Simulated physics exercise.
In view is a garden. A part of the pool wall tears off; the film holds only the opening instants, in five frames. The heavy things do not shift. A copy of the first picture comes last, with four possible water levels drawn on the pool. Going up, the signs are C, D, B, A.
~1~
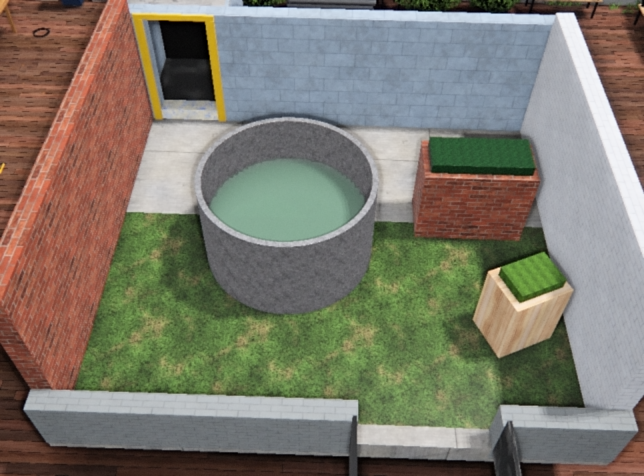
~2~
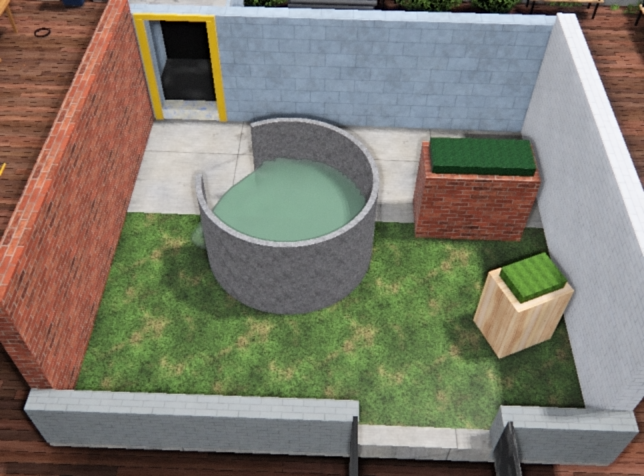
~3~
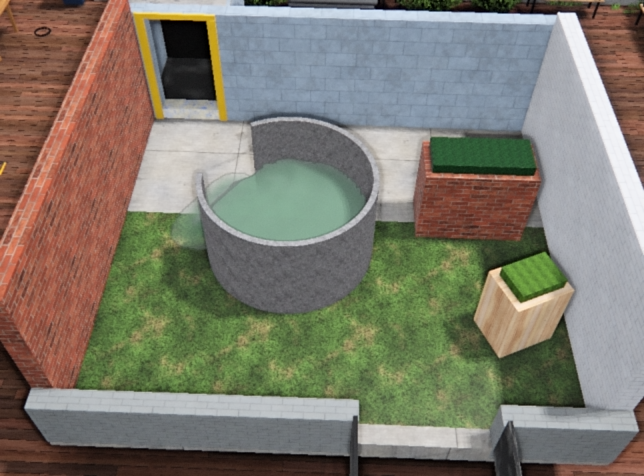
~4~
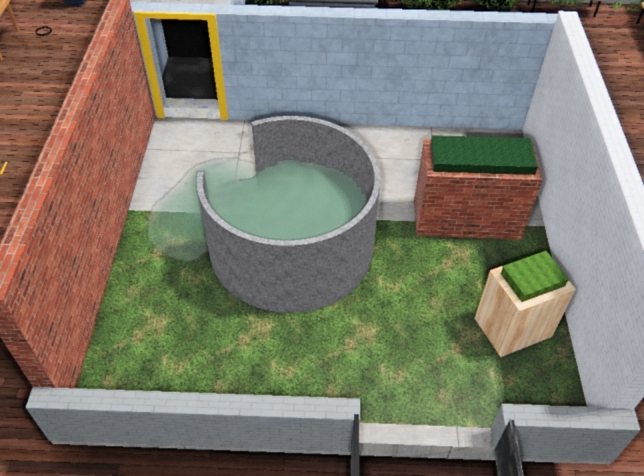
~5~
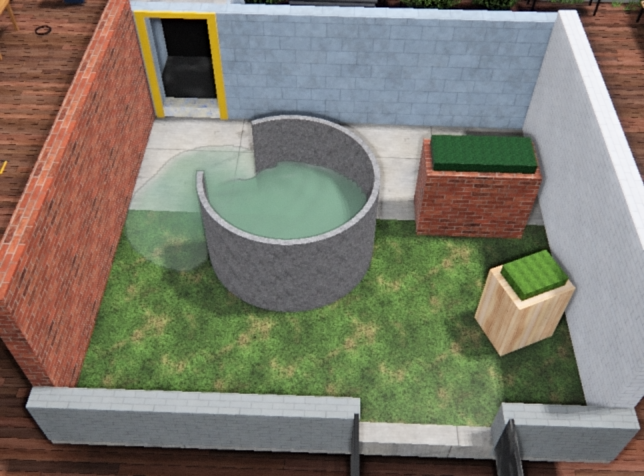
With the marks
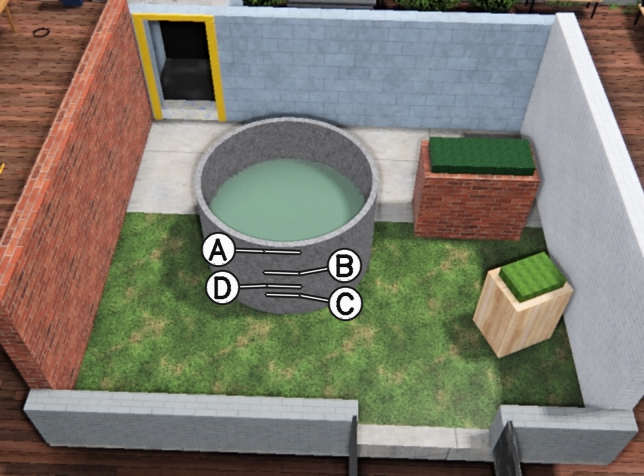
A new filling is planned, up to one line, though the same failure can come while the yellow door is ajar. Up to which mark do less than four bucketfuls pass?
I would pick level C.
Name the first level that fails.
Here it is level D.
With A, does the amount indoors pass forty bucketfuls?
Yes, it does.
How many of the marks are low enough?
One.
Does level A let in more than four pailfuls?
Yes, it does.
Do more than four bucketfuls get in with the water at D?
Yes.
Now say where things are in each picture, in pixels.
Water in the pool at rest, its middle at (288, 212); foot of the yellow doorway at (191, 119); open gate at (430, 400).
Water covers 1 % of the ground and shows as far out as (203, 243).
Water covers 3 % of the ground and shows as far out as (178, 238).
Water covers 7 % of the ground and shows as far out as (153, 232).
Water covers 12 % of the ground and shows as far out as (140, 198).
On the marked copy, A at (281, 251); B at (282, 273); C at (283, 295); D at (283, 286); from the bottom up C, D, B, A.
With A, dozens of bucketfuls pour in.
With B, dozens of bucketfuls pour in.
With C, a bucket or two gets in.
With D, about 11 bucketfuls get in.
